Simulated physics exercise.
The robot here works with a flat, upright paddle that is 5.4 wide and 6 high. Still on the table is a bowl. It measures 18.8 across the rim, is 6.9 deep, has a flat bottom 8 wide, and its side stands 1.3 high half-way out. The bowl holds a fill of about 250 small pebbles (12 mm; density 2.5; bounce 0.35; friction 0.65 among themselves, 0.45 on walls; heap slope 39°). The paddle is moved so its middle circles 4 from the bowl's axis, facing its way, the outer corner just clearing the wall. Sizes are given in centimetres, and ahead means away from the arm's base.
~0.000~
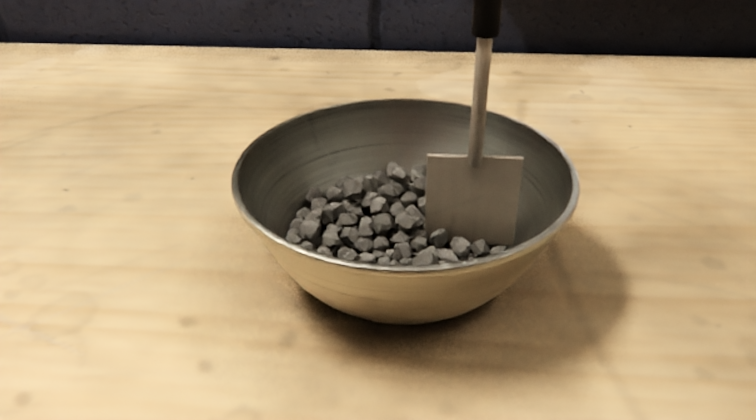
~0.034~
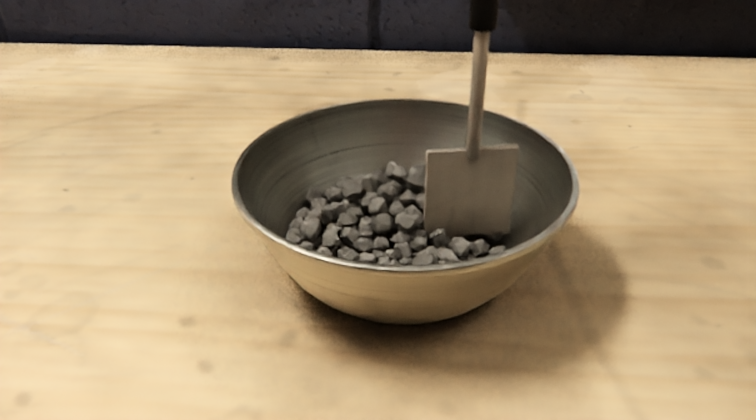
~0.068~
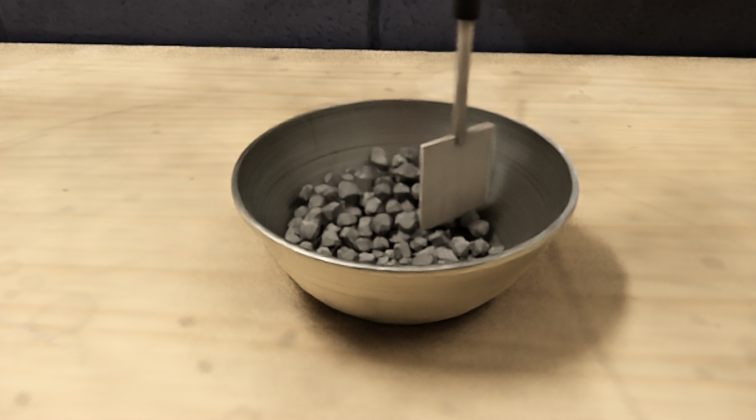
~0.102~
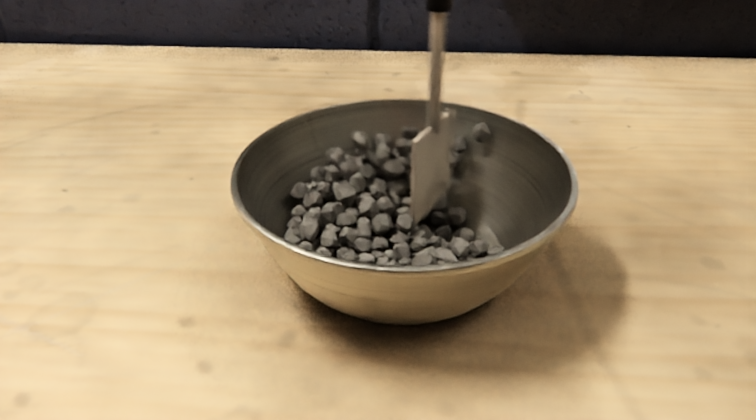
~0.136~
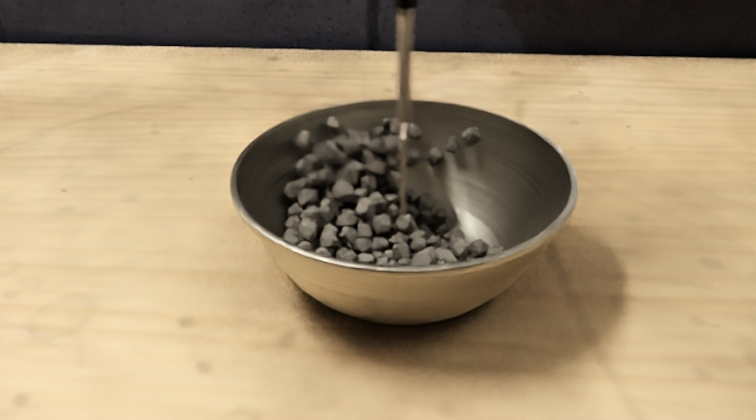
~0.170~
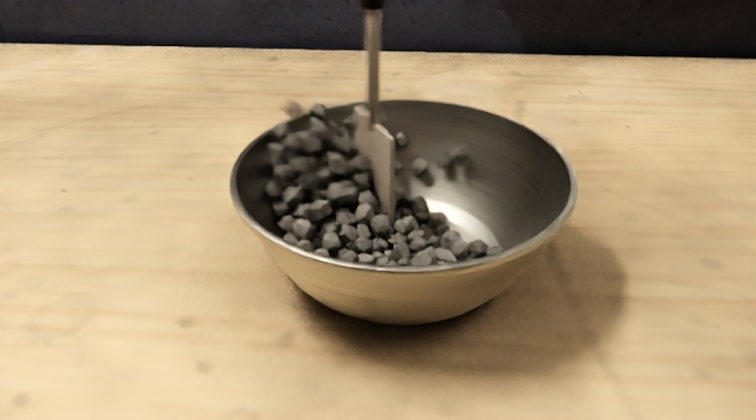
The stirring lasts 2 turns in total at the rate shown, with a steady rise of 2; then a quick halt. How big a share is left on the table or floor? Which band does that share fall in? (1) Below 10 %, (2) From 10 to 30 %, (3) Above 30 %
The answer is 2.
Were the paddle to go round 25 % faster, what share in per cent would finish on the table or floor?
That would be some 25 percent.
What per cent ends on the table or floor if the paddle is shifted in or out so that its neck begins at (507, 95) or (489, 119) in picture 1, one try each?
0 and 15 per cent.
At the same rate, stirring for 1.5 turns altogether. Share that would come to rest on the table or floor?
That would give some 15 percent.
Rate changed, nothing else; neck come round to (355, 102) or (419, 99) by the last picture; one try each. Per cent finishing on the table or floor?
First try: About 20 %; second try: About 10 %.
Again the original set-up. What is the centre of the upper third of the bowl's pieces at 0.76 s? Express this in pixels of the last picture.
At about (328, 228).
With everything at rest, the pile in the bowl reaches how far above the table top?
5.5 cm or so.
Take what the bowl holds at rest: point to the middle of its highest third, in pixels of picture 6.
Centre of top third: Approx. (361, 226).
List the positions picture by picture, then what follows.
Paddle neck at (477, 132), 0° round; upper third of the load around (387, 221), from x 295 to 495, top at y 170; 254 in the bowl, in the first frame.
Paddle neck at (475, 125), 12° round; upper third of the load around (392, 221), from x 295 to 495, top at y 170, in the second frame.
Paddle neck at (460, 111), 38° round; upper third of the load around (386, 199), from x 290 to 495, top at y 155, in the third frame.
Paddle neck at (435, 101), 65° round; upper third of the load around (374, 190), from x 290 to 495, top at y 135, in the fourth frame.
Paddle neck at (404, 97), 92° round; upper third of the load around (354, 180), from x 290 to 495, top at y 125, in the fifth frame.
Paddle neck at (374, 98), 119° round; upper third of the load around (329, 174), from x 275 to 495, top at y 110; 254 in the bowl, in the sixth frame.
After 0.47 s, 353° round, highest piece 10 above the table; 228 in the bowl, 19 on the table or floor, 7 in flight or on the tool.
After 0.76 s, 227° round, highest piece 8 above the table; 209 in the bowl, 41 on the table or floor, 4 in flight or on the tool.
After 1.11 s, 0° round, highest piece 5 above the table; 207 in the bowl, 47 on the table or floor.
After 1.81 s, 0° round, highest piece 5 above the table; 207 in the bowl, 47 on the table or floor.
At rest, 207 in the bowl, 47 on the table or floor. That is 19 % on the table or floor.
